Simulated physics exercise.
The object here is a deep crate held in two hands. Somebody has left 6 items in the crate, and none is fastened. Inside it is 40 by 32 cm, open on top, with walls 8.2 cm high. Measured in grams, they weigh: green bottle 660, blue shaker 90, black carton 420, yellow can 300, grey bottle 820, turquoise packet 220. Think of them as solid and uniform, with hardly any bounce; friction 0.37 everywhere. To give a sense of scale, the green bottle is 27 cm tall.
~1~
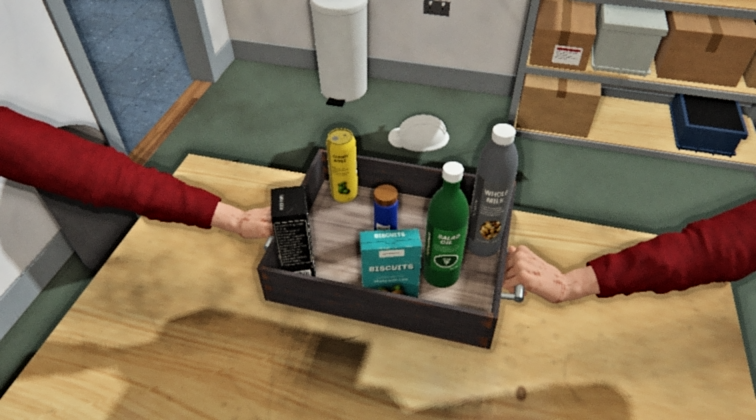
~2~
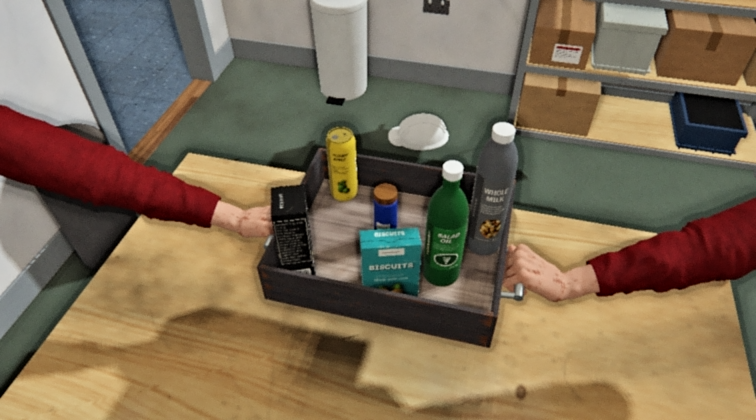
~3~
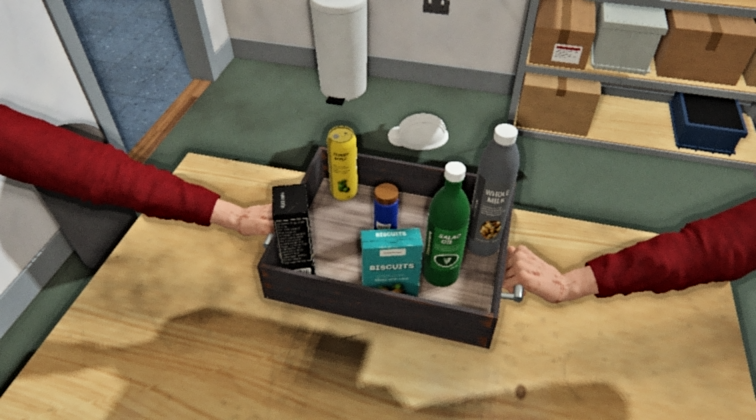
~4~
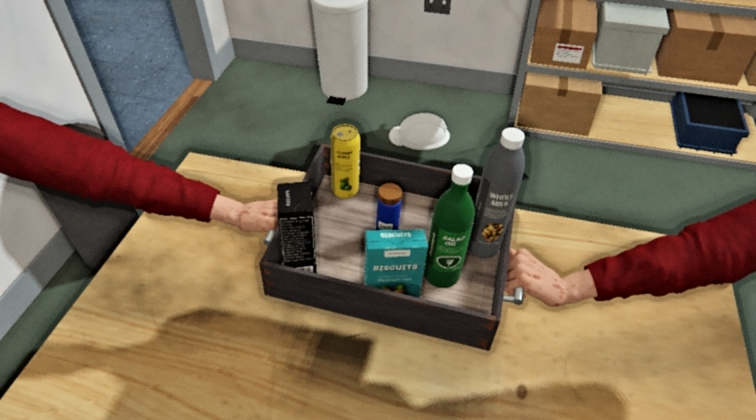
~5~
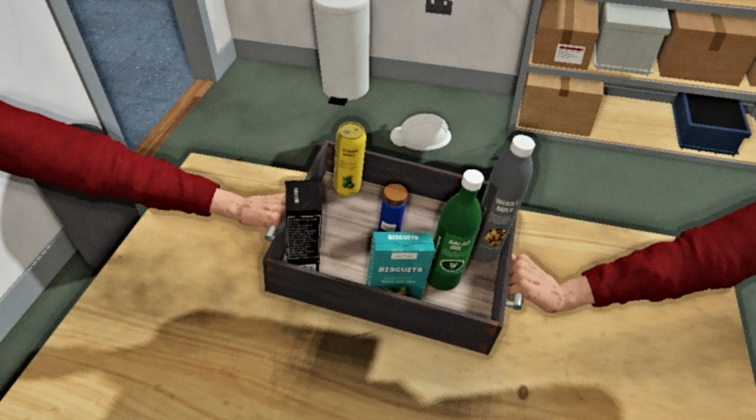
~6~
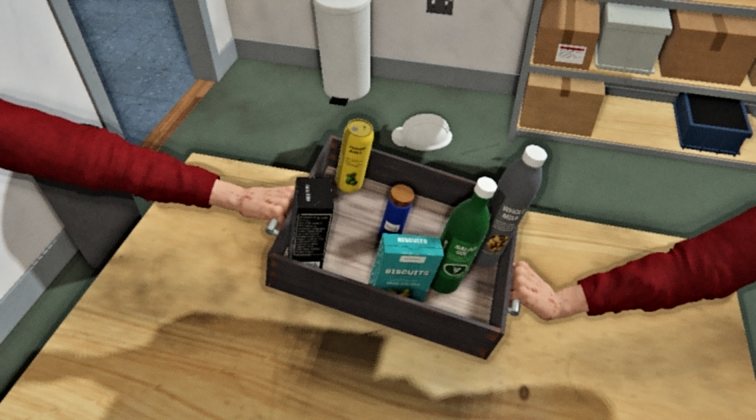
A crate of bottles and packages starts level, then two hands gradually tilt it right side down.
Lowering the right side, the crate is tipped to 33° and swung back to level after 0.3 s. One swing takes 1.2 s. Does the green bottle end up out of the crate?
Yes, it ends up outside.
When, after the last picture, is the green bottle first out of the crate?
Roughly at the 0.5 s mark.
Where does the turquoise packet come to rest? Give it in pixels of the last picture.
It ends up near (468, 291).
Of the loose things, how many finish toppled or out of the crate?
Total count: 4.
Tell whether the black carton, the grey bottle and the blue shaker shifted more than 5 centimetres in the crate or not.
Note: Black carton departs its position. Grey bottle is left in place. Blue shaker departs its position.
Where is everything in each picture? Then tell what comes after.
The first picture shows crate level; green bottle (447, 226); blue shaker (386, 217).
The second picture shows crate level; yellow can (342, 166); grey bottle (492, 192).
The third picture shows crate at 1°, right side down; turquoise packet (391, 270); blue shaker (386, 216).
The fourth picture shows crate at 3°, right side down; black carton (298, 237); yellow can (345, 163).
The fifth picture shows crate at 7°, right side down; grey bottle (501, 201); turquoise packet (397, 272).
The sixth picture shows crate at 11°, right side down; green bottle (463, 236); blue shaker (396, 216).
Then, 0.40 s on from there, crate at 29°, right side down; green bottle 25° off its base near (504, 270); blue shaker 27° off its base; black carton 20° off its base.
Then, 0.60 s on from there, crate at 33°, right side down; green bottle now out of the crate; black carton on its side; yellow can on its side.
Then, 0.70 s on from there, crate at 33°, right side down; black carton on its side; yellow can on its side; blue shaker on its side.
Then, 1.60 s on from there, crate at 16°, right side down; black carton on its side; yellow can on its side; blue shaker on its side.
In the end, out of the crate, green bottle; toppled in the crate, blue shaker, black carton and yellow can; not toppled but over 5 cm from the start, turquoise packet; the last one under 5 cm from the start. In the last view, green bottle near (570, 382).
